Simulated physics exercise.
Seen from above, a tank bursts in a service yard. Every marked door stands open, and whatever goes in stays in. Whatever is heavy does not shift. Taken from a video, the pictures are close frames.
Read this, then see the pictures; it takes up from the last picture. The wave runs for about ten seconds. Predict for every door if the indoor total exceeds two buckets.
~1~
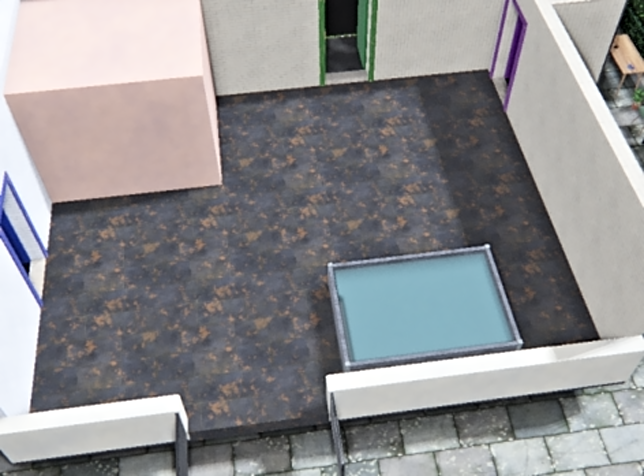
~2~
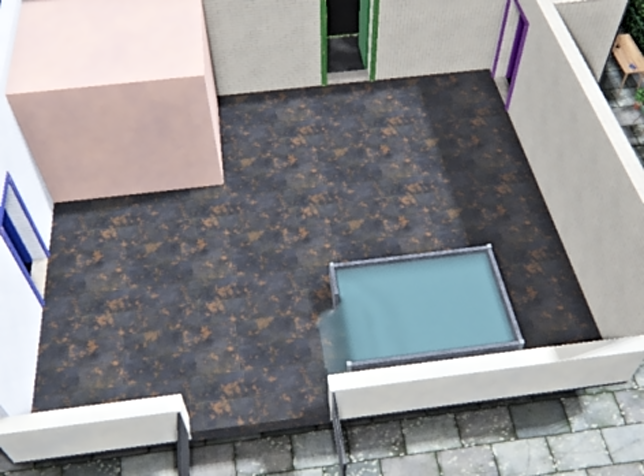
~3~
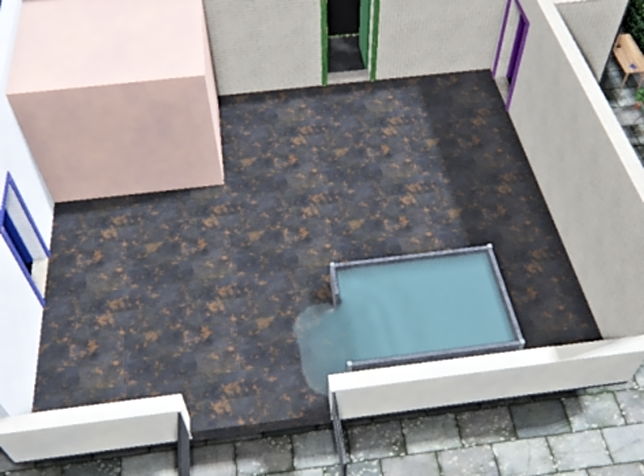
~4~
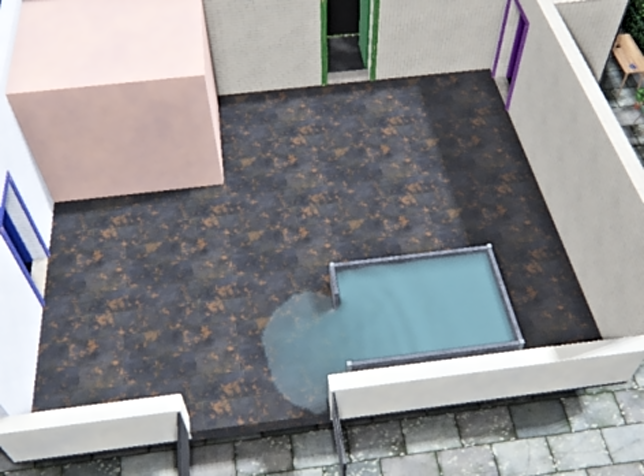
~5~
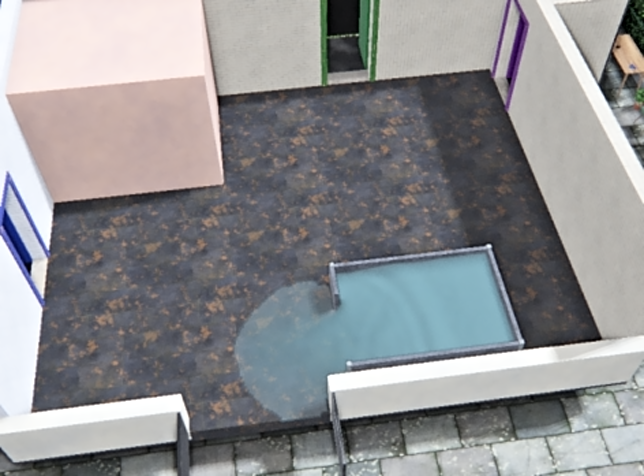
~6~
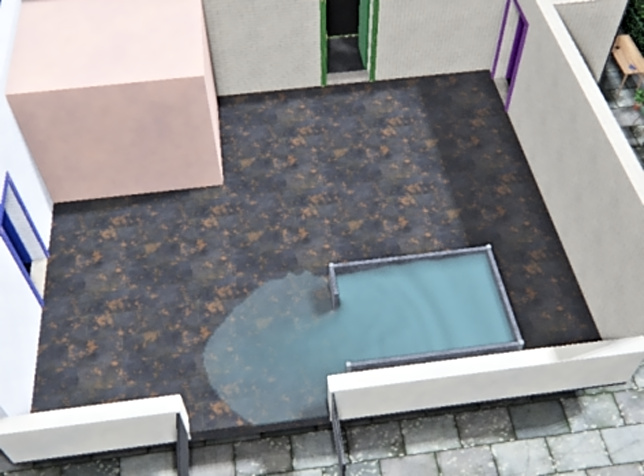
Prediction: The purple door does not exceed it, the blue door exceeds it, the green door does not exceed it.
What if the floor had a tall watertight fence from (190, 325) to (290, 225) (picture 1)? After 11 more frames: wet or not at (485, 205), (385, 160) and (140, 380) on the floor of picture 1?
Taking them in order, I'd say parched, parched and soaked.
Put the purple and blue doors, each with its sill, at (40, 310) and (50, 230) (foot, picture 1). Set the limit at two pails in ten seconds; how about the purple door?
Looks like the purple one spills past the mark.
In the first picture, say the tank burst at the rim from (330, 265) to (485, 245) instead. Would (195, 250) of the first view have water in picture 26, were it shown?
Untouched.
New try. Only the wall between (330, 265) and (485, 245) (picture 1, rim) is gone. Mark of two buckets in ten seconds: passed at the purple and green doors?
Turns out the purple one gets past it, while the green one gets past it.
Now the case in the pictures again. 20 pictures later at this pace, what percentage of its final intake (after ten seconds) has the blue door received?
Working it through, I arrive at 10 %.
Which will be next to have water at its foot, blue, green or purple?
The blue-painted one.
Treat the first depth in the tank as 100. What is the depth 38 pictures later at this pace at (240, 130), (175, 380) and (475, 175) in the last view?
Respectively 0, 6 and 0 per cent.
A moment on, water covers 15 % of the floor; the purple door not reached, the blue door not reached, the green door not reached.
Next, water covers 25 % of the floor; the purple door not reached, the blue door not reached, the green door not reached.
Then, water covers 30 % of the floor; the purple door not reached, the blue door under two buckets in, the green door not reached.
Later, water covers 35 % of the floor; the purple door not reached, the blue door over two buckets in, the green door not reached.
In the end, water covers 55 % of the floor; the purple door not reached, the blue door over two buckets in, the green door not reached.
